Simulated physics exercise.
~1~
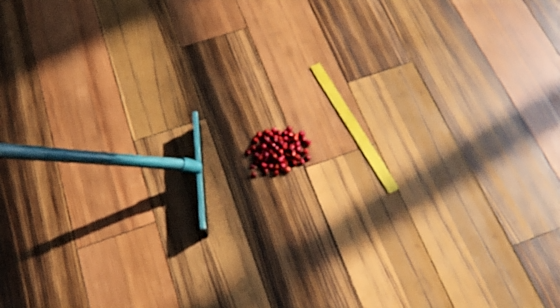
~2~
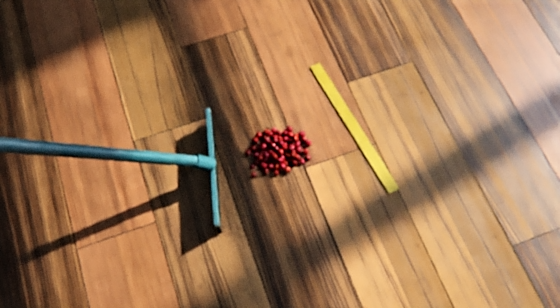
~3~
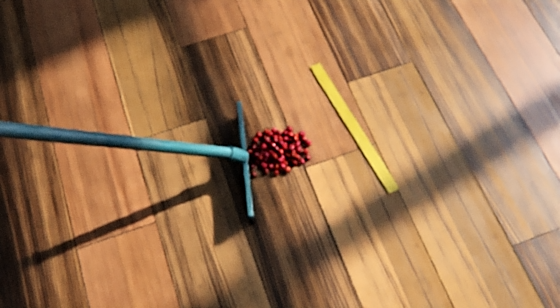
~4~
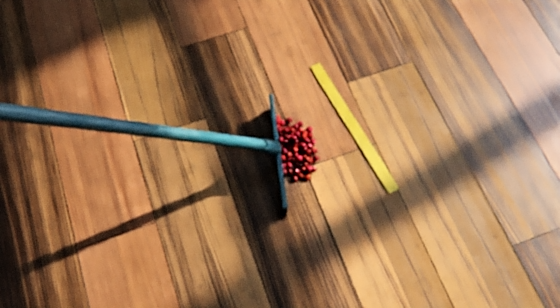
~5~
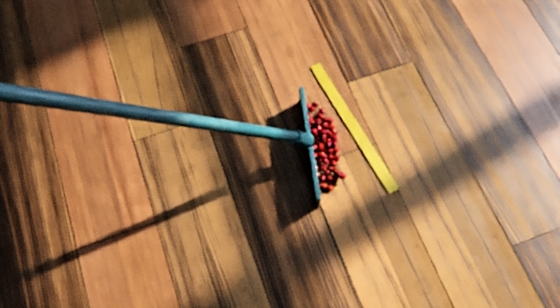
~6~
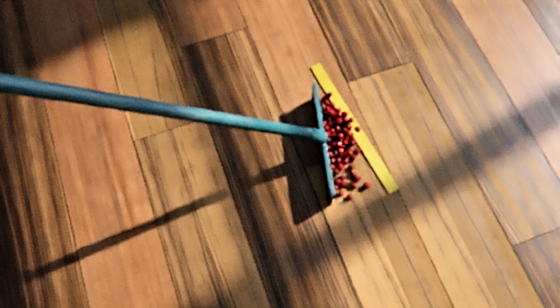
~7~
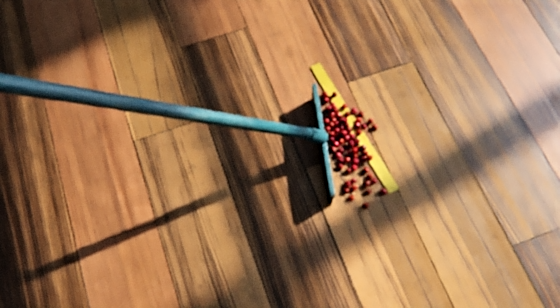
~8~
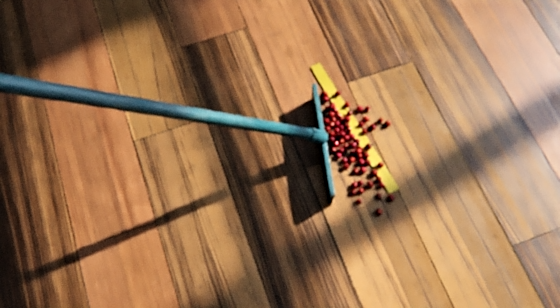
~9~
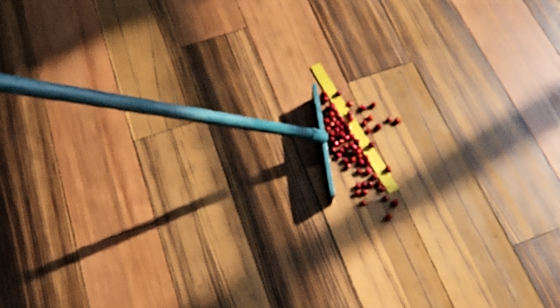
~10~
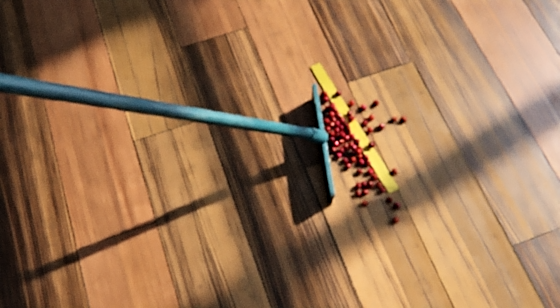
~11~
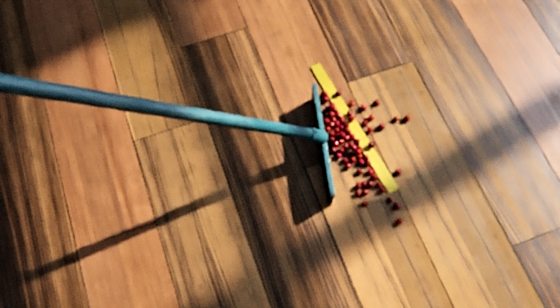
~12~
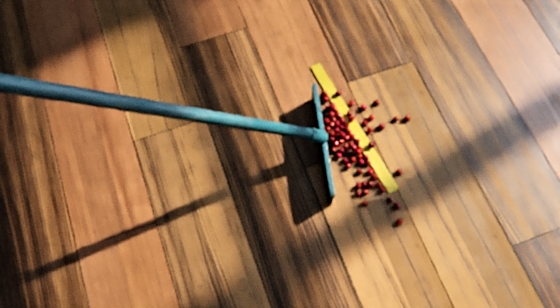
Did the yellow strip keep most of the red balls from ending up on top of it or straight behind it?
Yes, only a smaller share of the red balls ended up on the strip or straight behind it. Most came to rest elsewhere, many of them between the blade and the strip.
